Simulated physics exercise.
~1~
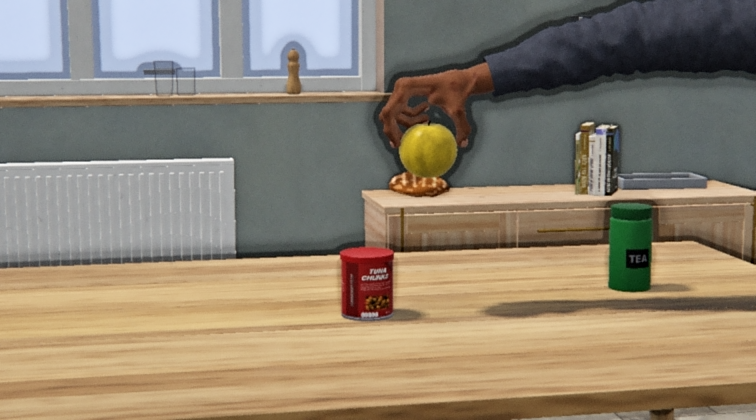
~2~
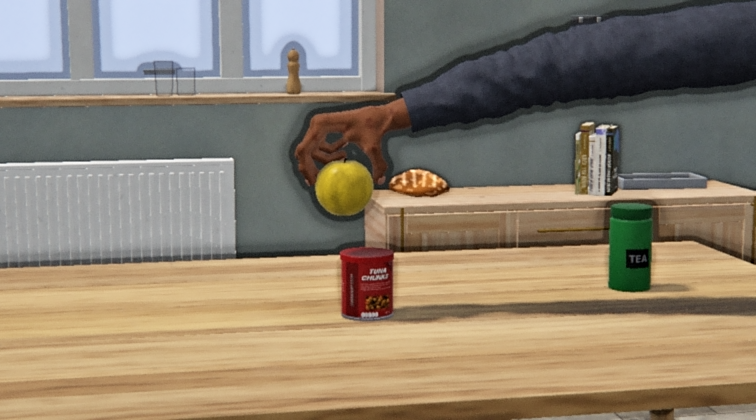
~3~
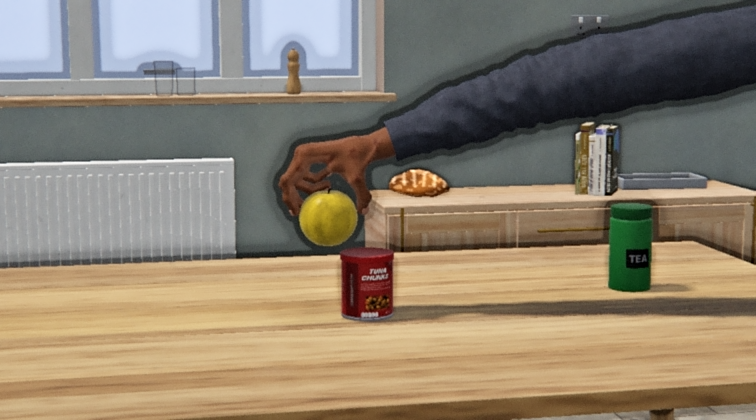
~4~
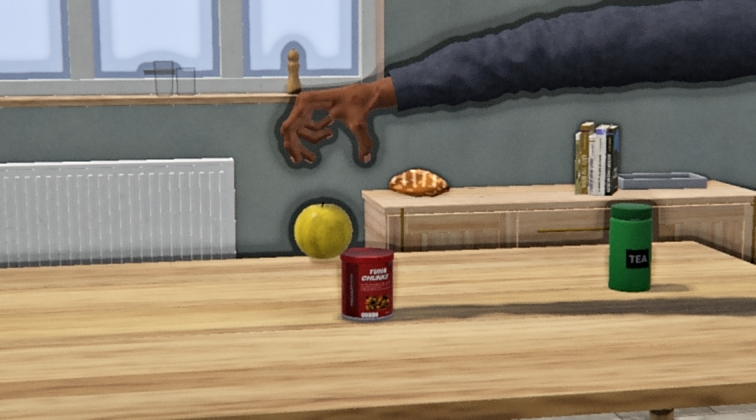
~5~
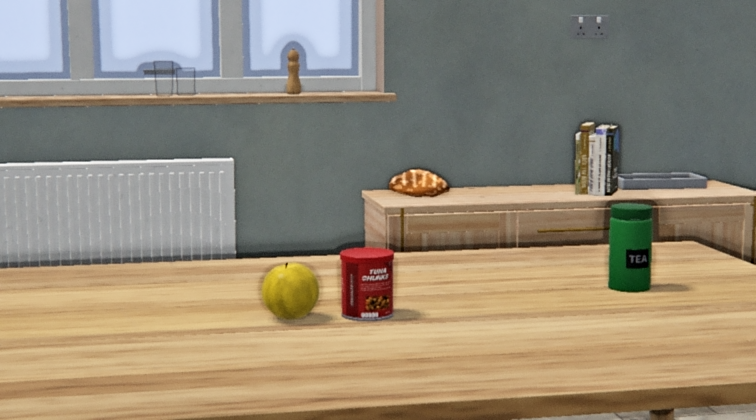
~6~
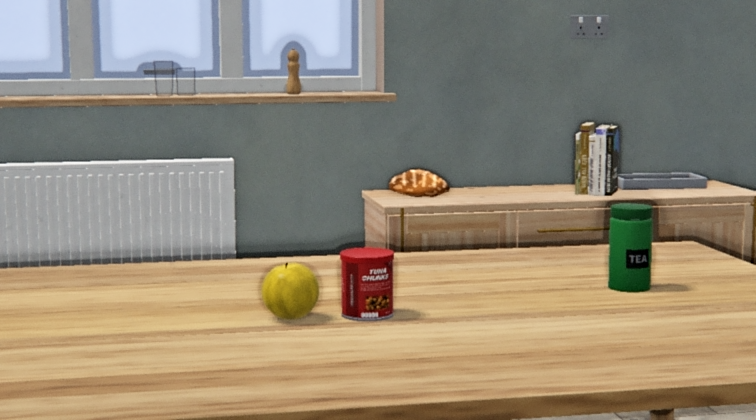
At the start, a hand reaches in from the right, holding a yellow apple above a wooden table where a red tin and a green jar stand apart. The hand carries the apple left, then lowers it toward the upper left edge of the tin. The fingers open and the hand draws back upward, leaving the apple at the rim with nothing holding it. The apple drops down and to the left, off the tin and onto the table. It ends resting just left of the tin, while the tin and jar still stand in their places.
